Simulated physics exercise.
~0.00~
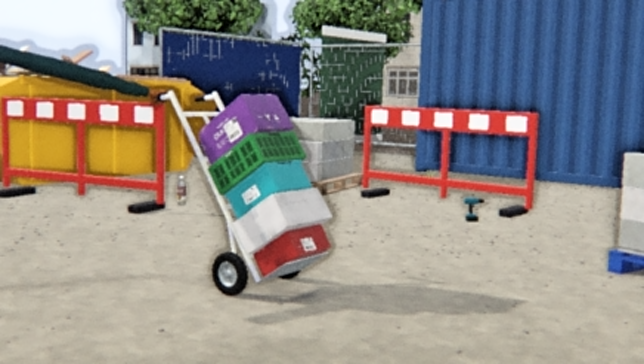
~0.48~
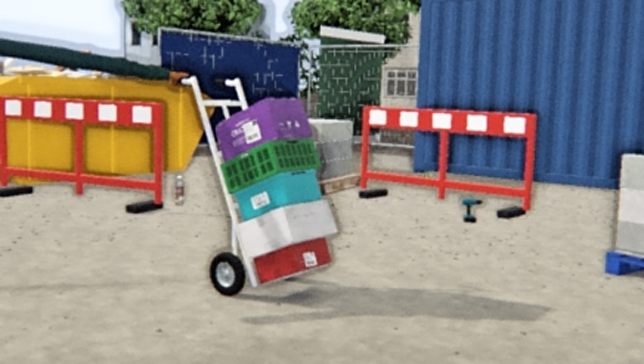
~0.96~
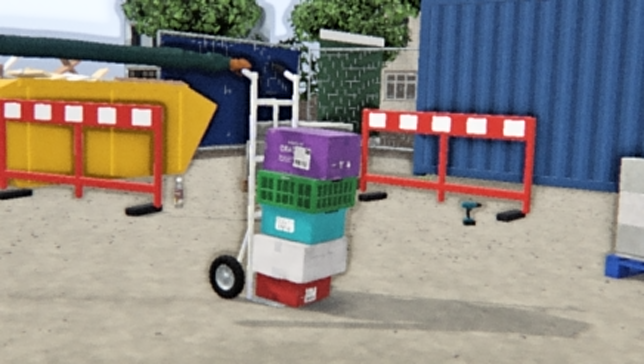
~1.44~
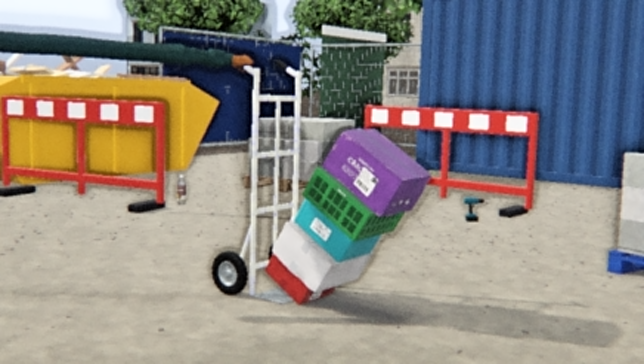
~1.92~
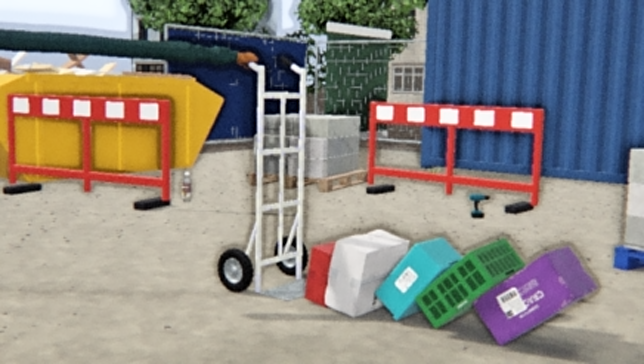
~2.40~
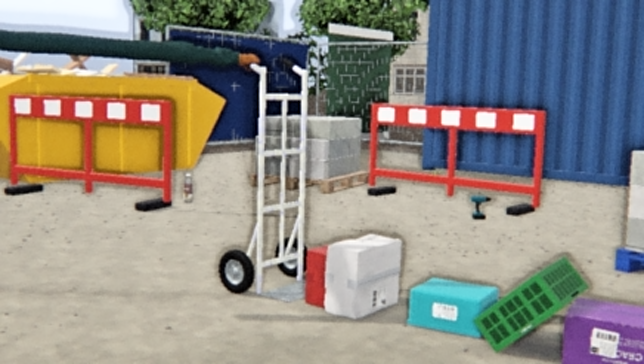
A dark-sleeved arm reaches in from the left, holding a white sack truck on a sandy building site, seen from the side by a slightly swaying camera. Five loose items lean on it, with purple on top, then green, turquoise, white and red, before red-and-white barriers, a yellow skip and a blue container. The arm swings the tilted truck upright, and the stack keeps going, tipping right off it. The items topple in a row across the ground. The truck stands held upright, the red parcel tipped at its foot, with the white box, turquoise tote, green crate and purple parcel strewn rightward.
